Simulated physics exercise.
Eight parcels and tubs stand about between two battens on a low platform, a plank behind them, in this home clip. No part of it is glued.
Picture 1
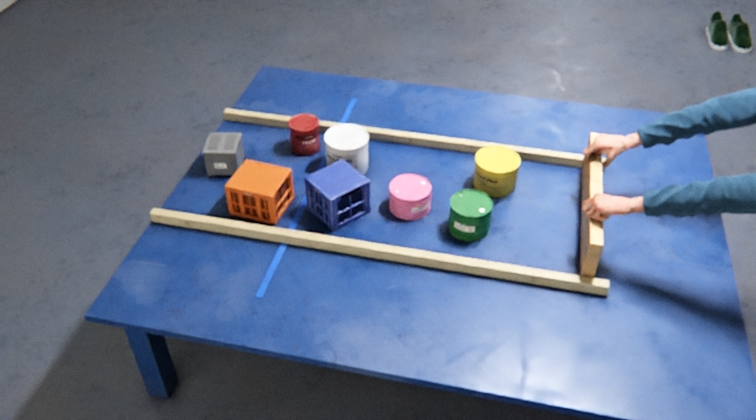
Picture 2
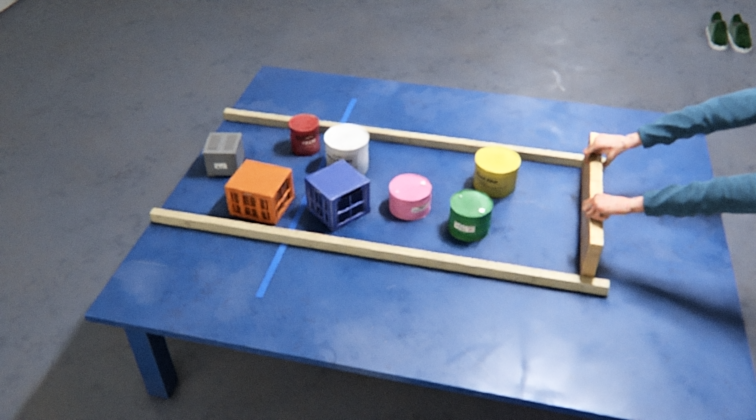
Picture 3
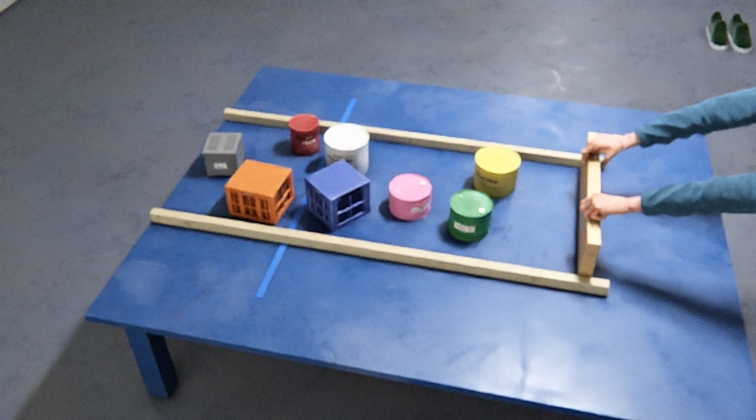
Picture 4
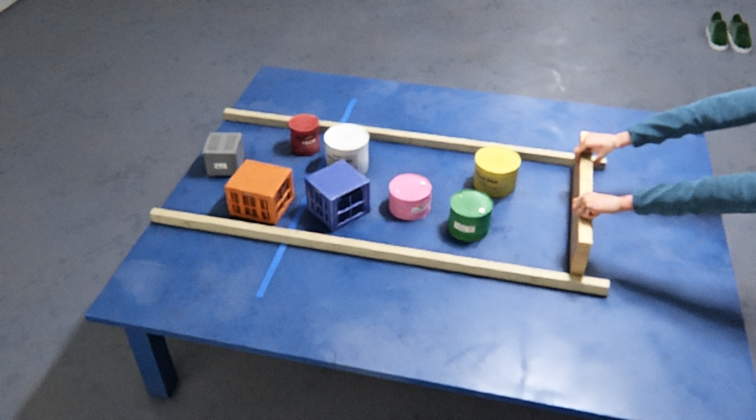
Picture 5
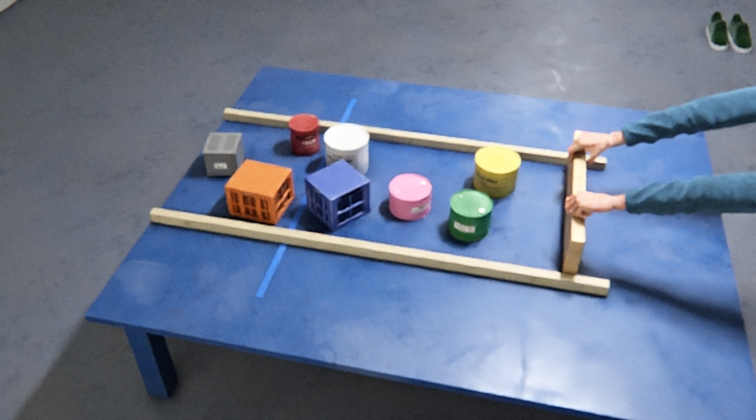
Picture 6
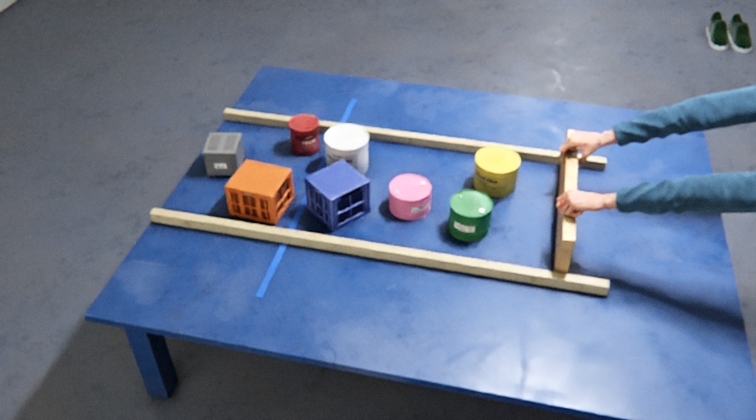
Two hands in teal sleeves grip a plank at the right of a blue table on a grey floor, seen from above at an angle. Between two pale battens stand a grey tote, orange and blue crates and a red pail at left, a white pail and pink canister mid-table, and green and yellow tubs nearer the plank. The hands slide the plank slightly left, while the containers and camera stay still.
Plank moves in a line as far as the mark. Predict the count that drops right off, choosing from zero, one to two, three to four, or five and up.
The count is zero.
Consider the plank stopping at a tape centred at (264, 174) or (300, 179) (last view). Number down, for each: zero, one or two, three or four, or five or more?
Just one or two; not one.
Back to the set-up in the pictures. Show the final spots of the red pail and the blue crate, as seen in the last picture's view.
The first one ends at (261, 121), the second at (240, 188).
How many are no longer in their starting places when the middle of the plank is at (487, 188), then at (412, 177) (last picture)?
At the first place 2, at the second 4.
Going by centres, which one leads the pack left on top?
It's the orange crate that ends nearest.
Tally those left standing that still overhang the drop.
In total, 0 of them.
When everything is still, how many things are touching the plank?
Number: 2.
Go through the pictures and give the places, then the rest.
In the first frame, grey tote (225, 155); orange crate (260, 192); red pail (305, 135); plank (591, 203); tape (314, 182).
In the second frame, orange crate (260, 192); green canister (470, 215).
In the third frame, red pail (305, 135); pink canister (410, 197).
In the fourth frame, grey tote (225, 155); white pail (347, 152).
In the fifth frame, orange crate (260, 192); yellow pail (496, 172).
In the sixth frame, grey tote (225, 155); orange crate (260, 192); red pail (305, 135); plank (567, 199); tape (314, 182).
Early on, none off yet; grey tote at rest near (225, 155); orange crate at rest near (260, 192); red pail at rest near (305, 135).
Finally, the number that fall off is zero.
